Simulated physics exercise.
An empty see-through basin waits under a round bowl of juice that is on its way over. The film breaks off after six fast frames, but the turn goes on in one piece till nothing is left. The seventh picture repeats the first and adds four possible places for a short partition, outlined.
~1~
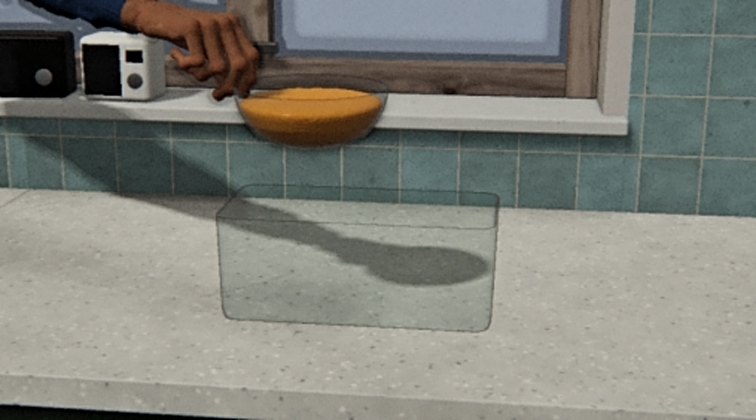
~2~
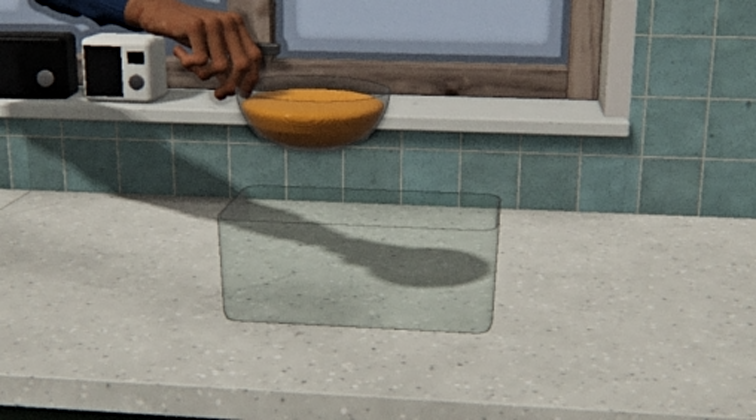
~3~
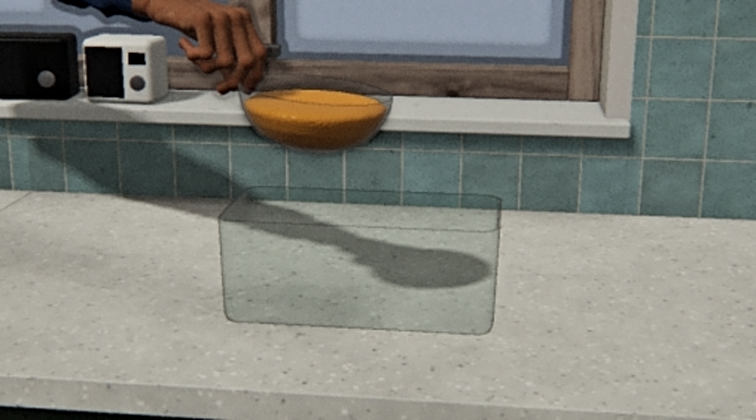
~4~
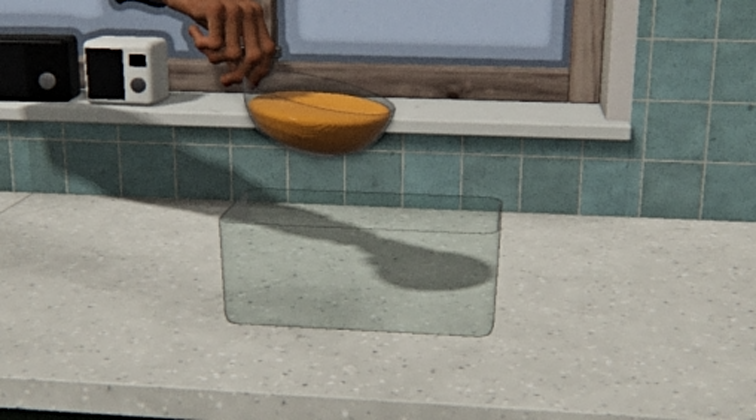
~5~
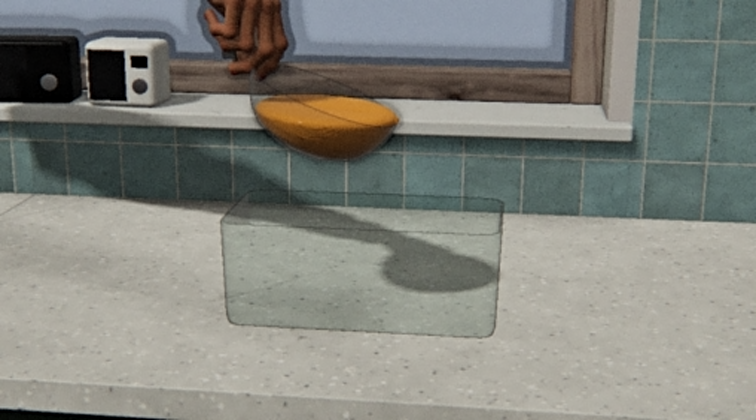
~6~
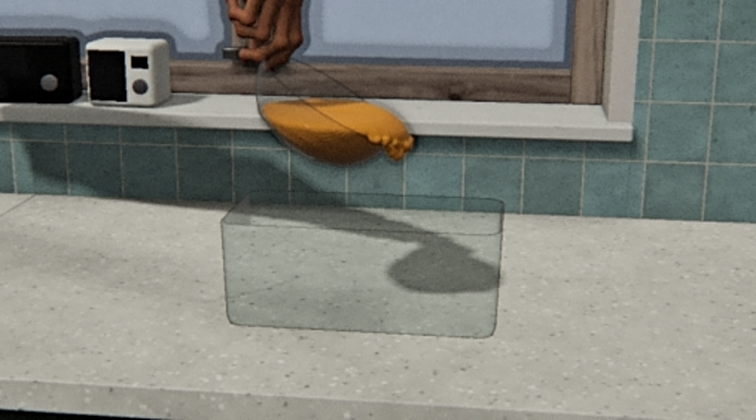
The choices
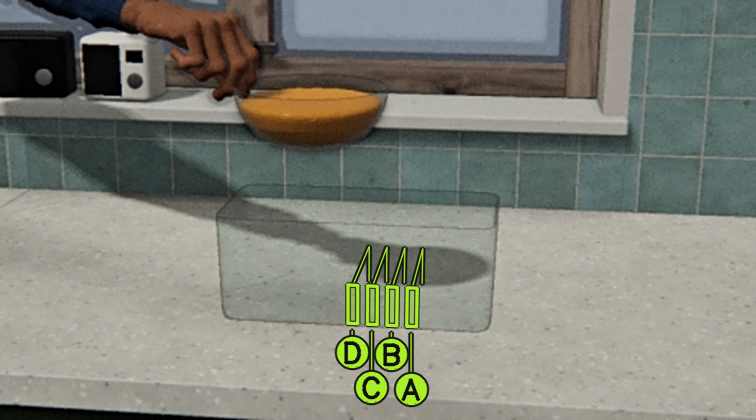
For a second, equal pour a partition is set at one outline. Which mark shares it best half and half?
Choose A.
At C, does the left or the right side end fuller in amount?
The right one.
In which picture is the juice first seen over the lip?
In picture 5.
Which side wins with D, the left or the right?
More ends on the right.
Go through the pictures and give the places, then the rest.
Upright, lip at (386, 88); basin from (223, 317) to (491, 331); nothing has left yet.
Upright, lip at (388, 91); nothing has left yet.
Tipped about 6°, lip at (390, 98); nothing has left yet.
Tipped about 12°, lip at (393, 109); nothing has left yet.
Tipped about 21°, lip at (395, 122); juice is over the lip, down to (395, 122).
Tipped about 32°, lip at (394, 137); juice is over the lip, down to (397, 155).
On the marked copy, A at (411, 333); B at (391, 332); C at (371, 331); D at (352, 330).
For place A, about 53 % ends left of the wall and 46 % right of it.
For place B, about 32 % ends left of the wall and 67 % right of it.
For place C, about 20 % ends left of the wall and 80 % right of it.
For place D, about 12 % ends left of the wall and 87 % right of it.
